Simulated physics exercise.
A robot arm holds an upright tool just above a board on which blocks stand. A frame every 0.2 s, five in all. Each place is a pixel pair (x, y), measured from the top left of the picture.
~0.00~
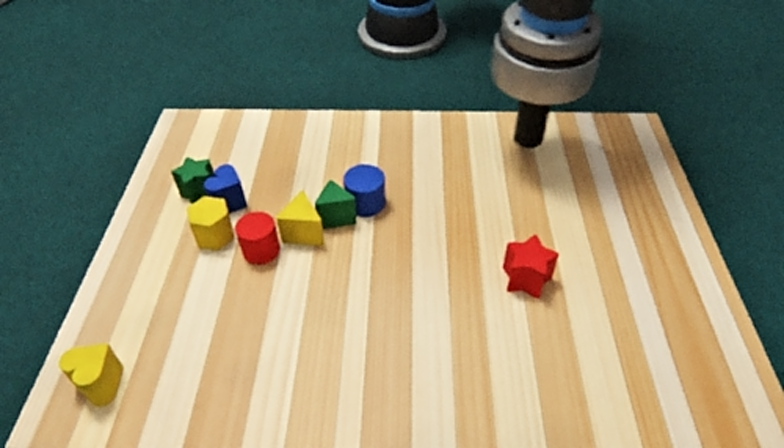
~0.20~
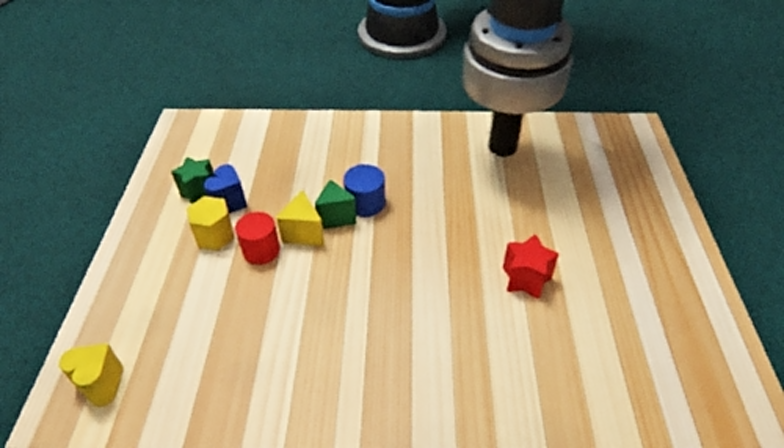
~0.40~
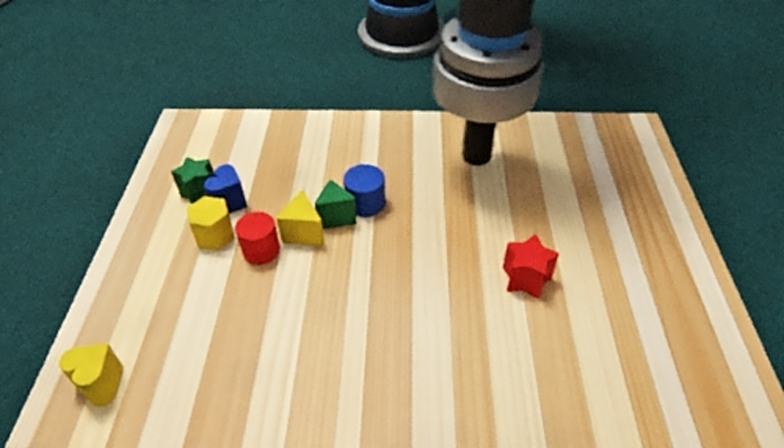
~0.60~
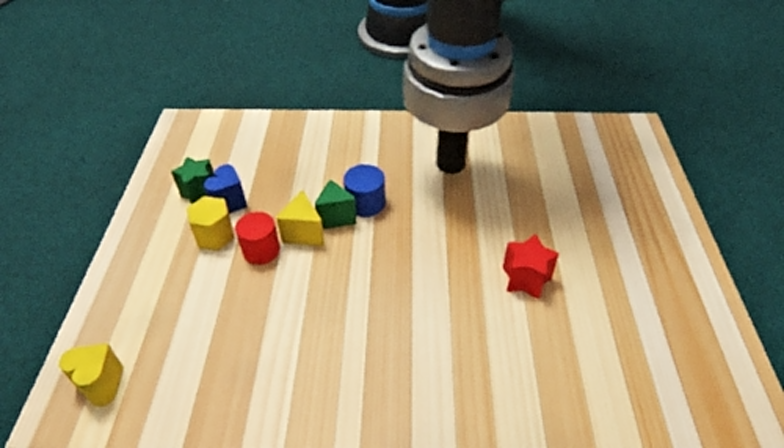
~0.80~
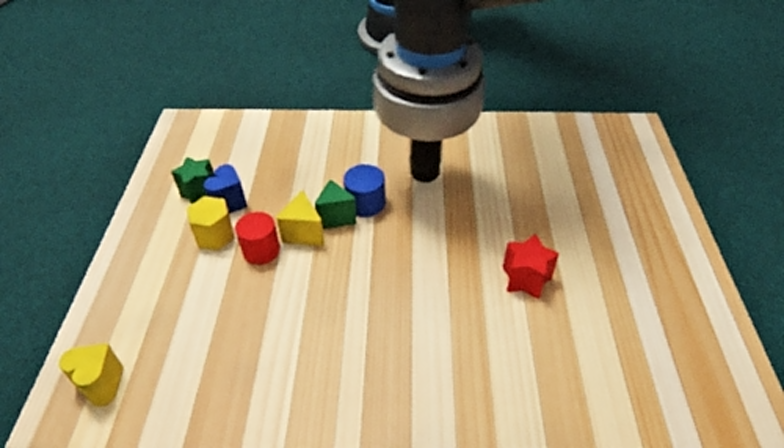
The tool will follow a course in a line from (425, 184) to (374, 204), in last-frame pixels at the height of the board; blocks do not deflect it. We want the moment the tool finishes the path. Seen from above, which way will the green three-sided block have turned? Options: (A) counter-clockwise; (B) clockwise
The answer is A.
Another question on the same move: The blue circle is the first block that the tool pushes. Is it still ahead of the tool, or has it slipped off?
Final position: Ahead.
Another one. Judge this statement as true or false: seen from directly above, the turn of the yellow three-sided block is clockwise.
True
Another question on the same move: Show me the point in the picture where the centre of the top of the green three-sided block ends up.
At (317, 205).
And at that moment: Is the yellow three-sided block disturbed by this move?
Once the path is done, it is somewhere new.
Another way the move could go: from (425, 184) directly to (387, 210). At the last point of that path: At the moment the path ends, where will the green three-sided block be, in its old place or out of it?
Shifted out of place.
The first path, step by step. Halfway along, tool at (399, 183); nothing pushed yet.
At the end, tool at (374, 193); red circle at (246, 227); yellow three-sided block at (290, 217), turned 25° clockwise; green three-sided block at (317, 205), turned 25° anticlockwise; blue circle at (336, 184).
